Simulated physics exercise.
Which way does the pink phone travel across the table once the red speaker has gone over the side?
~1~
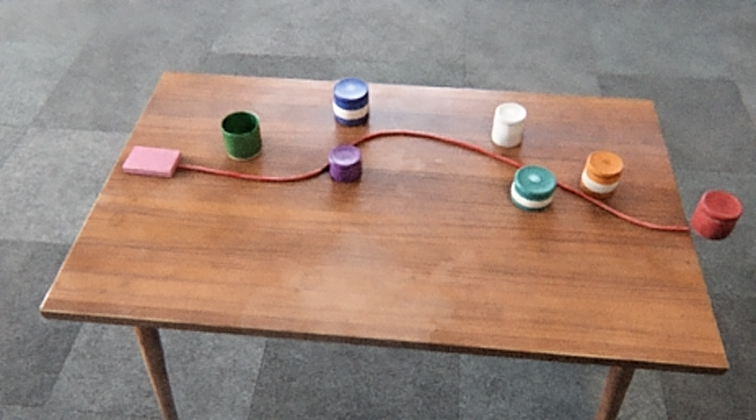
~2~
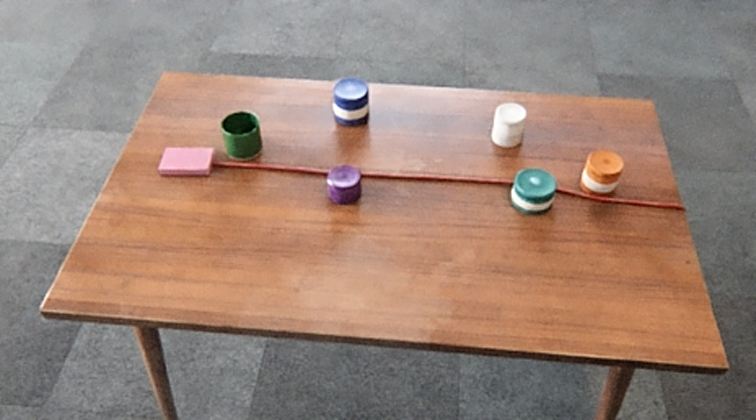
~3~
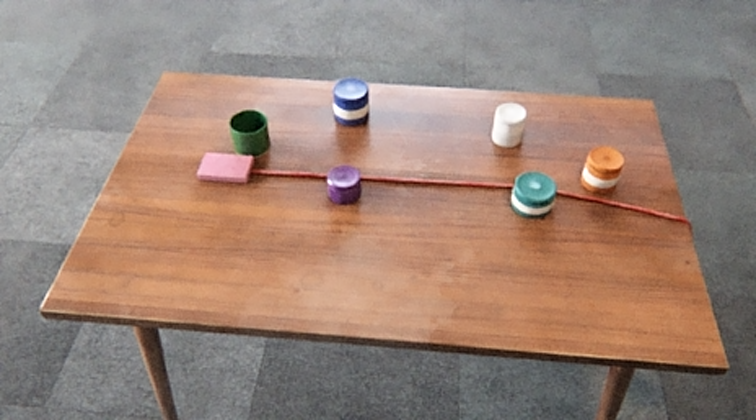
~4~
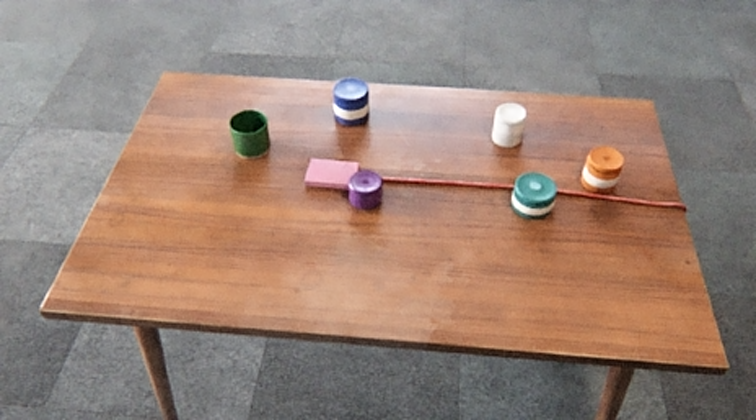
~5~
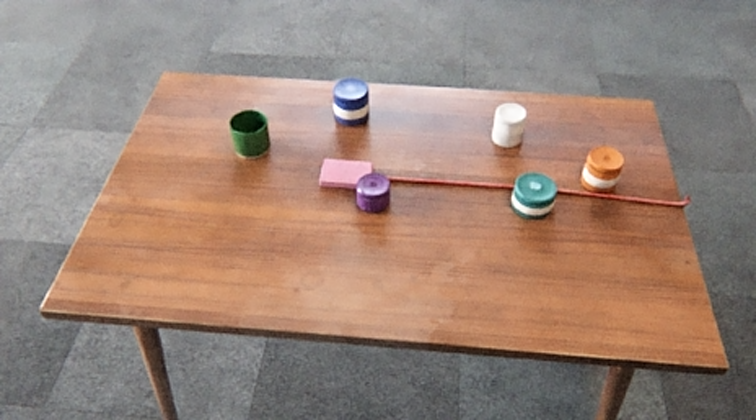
The pink phone slides to the right, trailing behind the red cable until it is up beside the purple tub.
